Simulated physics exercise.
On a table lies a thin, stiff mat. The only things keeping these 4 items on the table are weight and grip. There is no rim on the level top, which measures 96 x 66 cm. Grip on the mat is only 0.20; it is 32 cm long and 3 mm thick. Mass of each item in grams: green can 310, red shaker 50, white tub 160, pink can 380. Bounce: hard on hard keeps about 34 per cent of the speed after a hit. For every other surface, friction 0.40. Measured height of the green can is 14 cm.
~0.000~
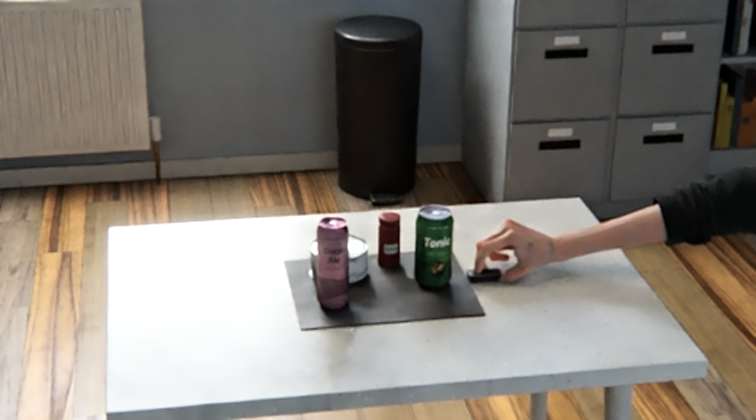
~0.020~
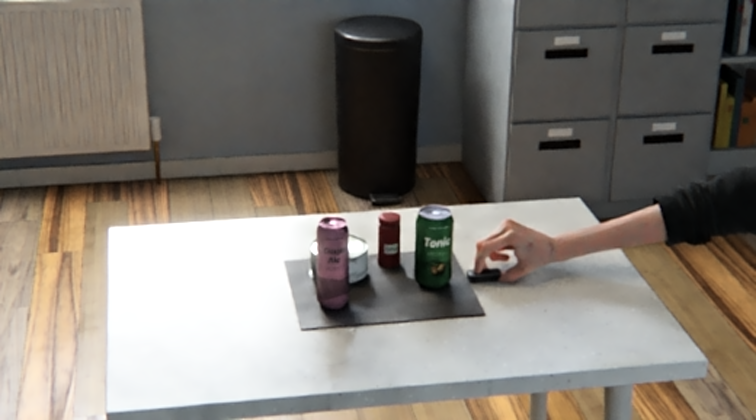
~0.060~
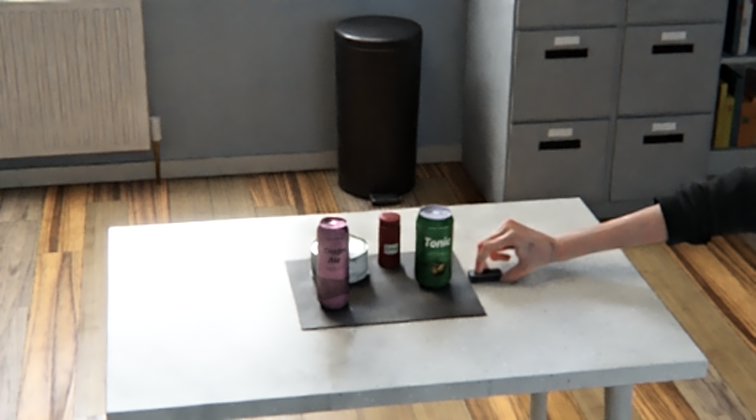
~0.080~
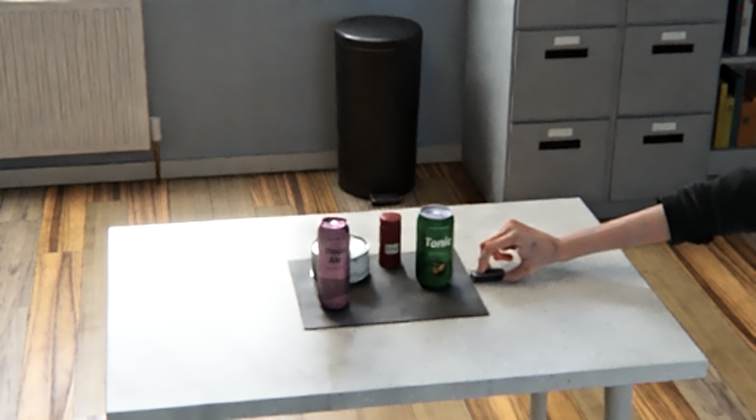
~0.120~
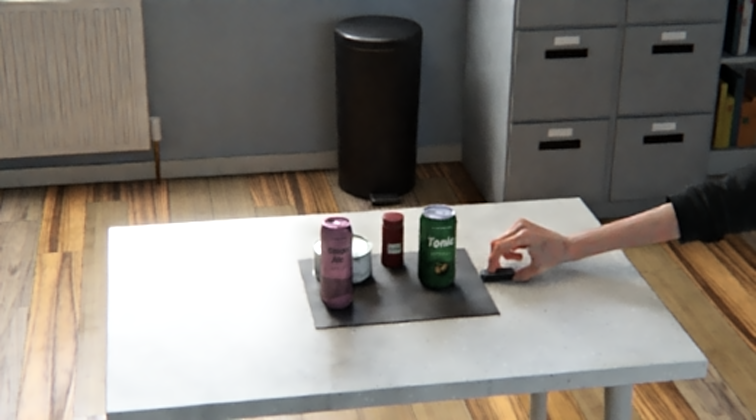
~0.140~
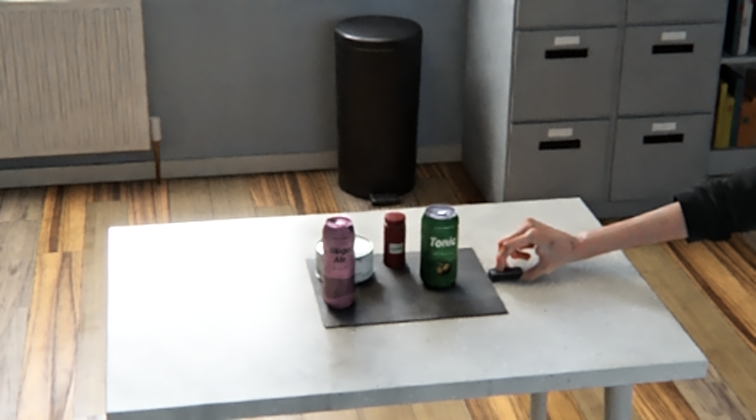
A hand slowly pulling a dark mat slightly right across a white table, with two cans, a red shaker and a white tub riding along on it.
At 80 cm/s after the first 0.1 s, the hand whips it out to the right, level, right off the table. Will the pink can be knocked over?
It ends up on its base.
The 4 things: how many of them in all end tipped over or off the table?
Tally: 2.
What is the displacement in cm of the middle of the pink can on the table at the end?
Displacement: Approx. 6 cm.
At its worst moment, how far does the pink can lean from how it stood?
Up to 10°.
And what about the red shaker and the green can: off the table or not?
Well, the red shaker is out of bounds, and the green can is out of bounds.
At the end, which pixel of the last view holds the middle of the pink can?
Roughly at pixel (366, 263).
By 0.34 s, mat pulled 20 cm; pink can tilted 5° near (370, 261); white tub 9 cm from its spot; red shaker 9 cm from its spot.
By 0.64 s, mat pulled 44 cm; pink can tilted 5° near (363, 262); green can 32 cm from its spot; red shaker 32 cm from its spot.
By 0.84 s, mat pulled 60 cm; green can and red shaker now off the table; pink can tilted 4° near (369, 261); white tub 17 cm from its spot.
By 1.14 s, mat pulled 81 cm; pink can 6 cm from its spot near (367, 262); white tub 17 cm from its spot.
When it is over (1.8 s), off the table but upright, green can and red shaker; not toppled but over 6 cm from the start, white tub; pink can within 6 cm of the start. End places, in pixels of the last picture, pink can near (366, 263).
